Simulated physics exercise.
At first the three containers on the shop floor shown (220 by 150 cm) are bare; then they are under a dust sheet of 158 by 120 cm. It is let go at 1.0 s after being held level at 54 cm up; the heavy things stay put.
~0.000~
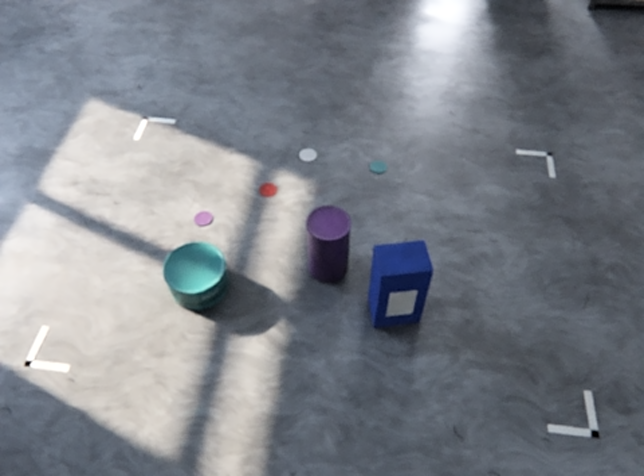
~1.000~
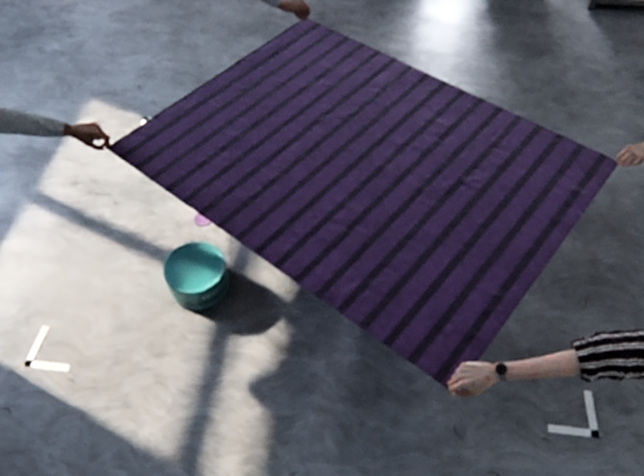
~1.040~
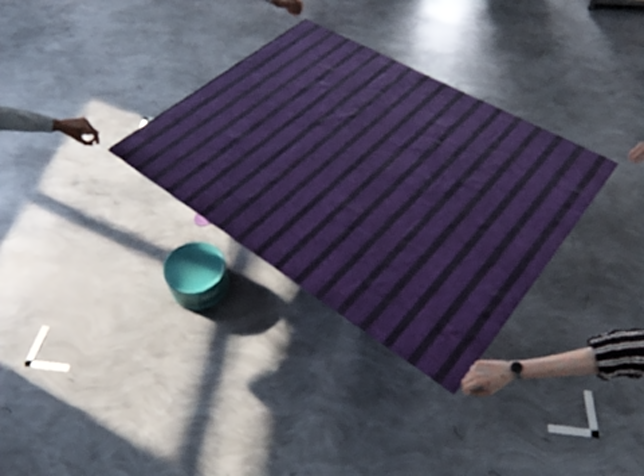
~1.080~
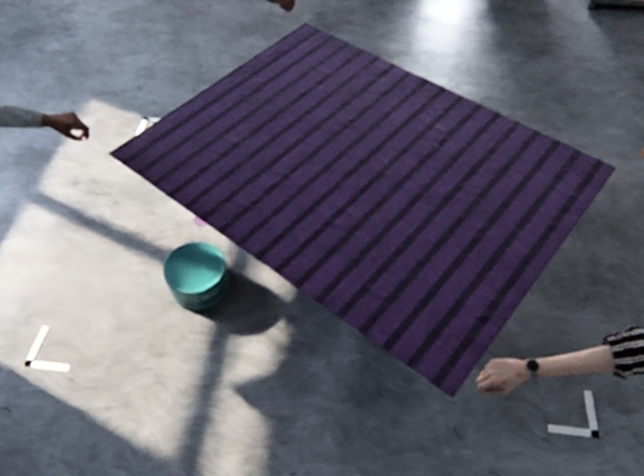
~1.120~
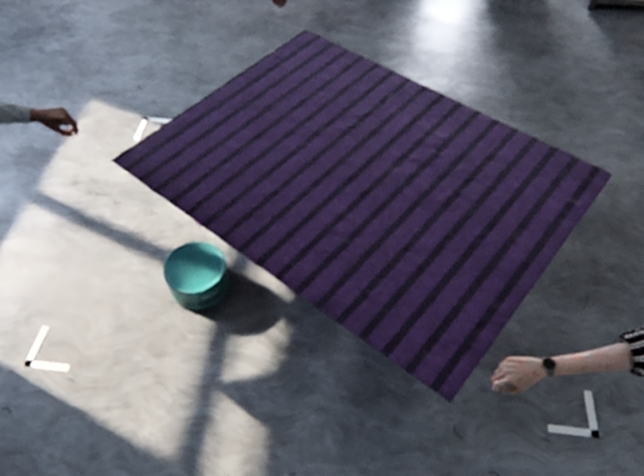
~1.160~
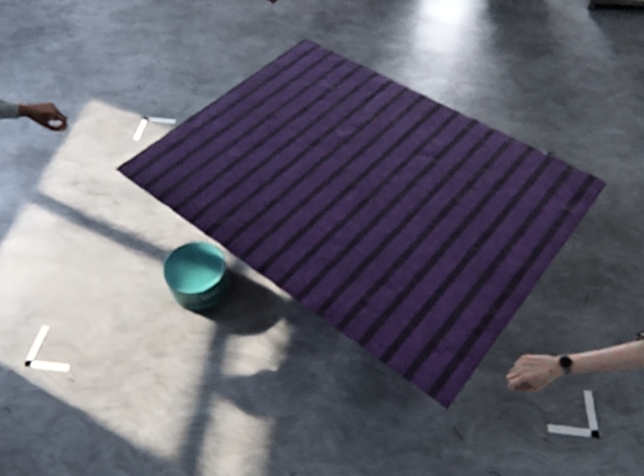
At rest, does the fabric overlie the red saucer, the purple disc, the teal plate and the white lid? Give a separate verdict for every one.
In order: The red saucer gets covered; the purple disc ends under the cloth; the teal plate ends under the cloth; the white lid vanishes under it.
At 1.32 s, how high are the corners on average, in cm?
About 12 cm.
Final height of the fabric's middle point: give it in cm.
Roughly 22 cm high.
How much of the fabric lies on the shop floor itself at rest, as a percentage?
30 per cent.
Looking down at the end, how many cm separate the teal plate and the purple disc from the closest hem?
The first sits about 6 cm from the nearest hem, the second about 6 cm.
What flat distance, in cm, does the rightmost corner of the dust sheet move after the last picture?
Some 36 cm.
After 1.3 s, 0 % of it is down, spanning 191 by 173 cm, above teal plate, white lid, purple disc, red saucer.
After 1.5 s, 25 % of it is down, spanning 174 by 155 cm, above teal plate, white lid, purple disc, red saucer.
After 1.6 s, 25 % of it is down, spanning 172 by 158 cm, above teal plate, white lid, purple disc, red saucer.
After 1.8 s, 30 % of it is down, spanning 171 by 152 cm, above teal plate, white lid, purple disc, red saucer.
After 3.3 s, 30 % of it is down, spanning 171 by 147 cm, above teal plate, white lid, purple disc, red saucer.
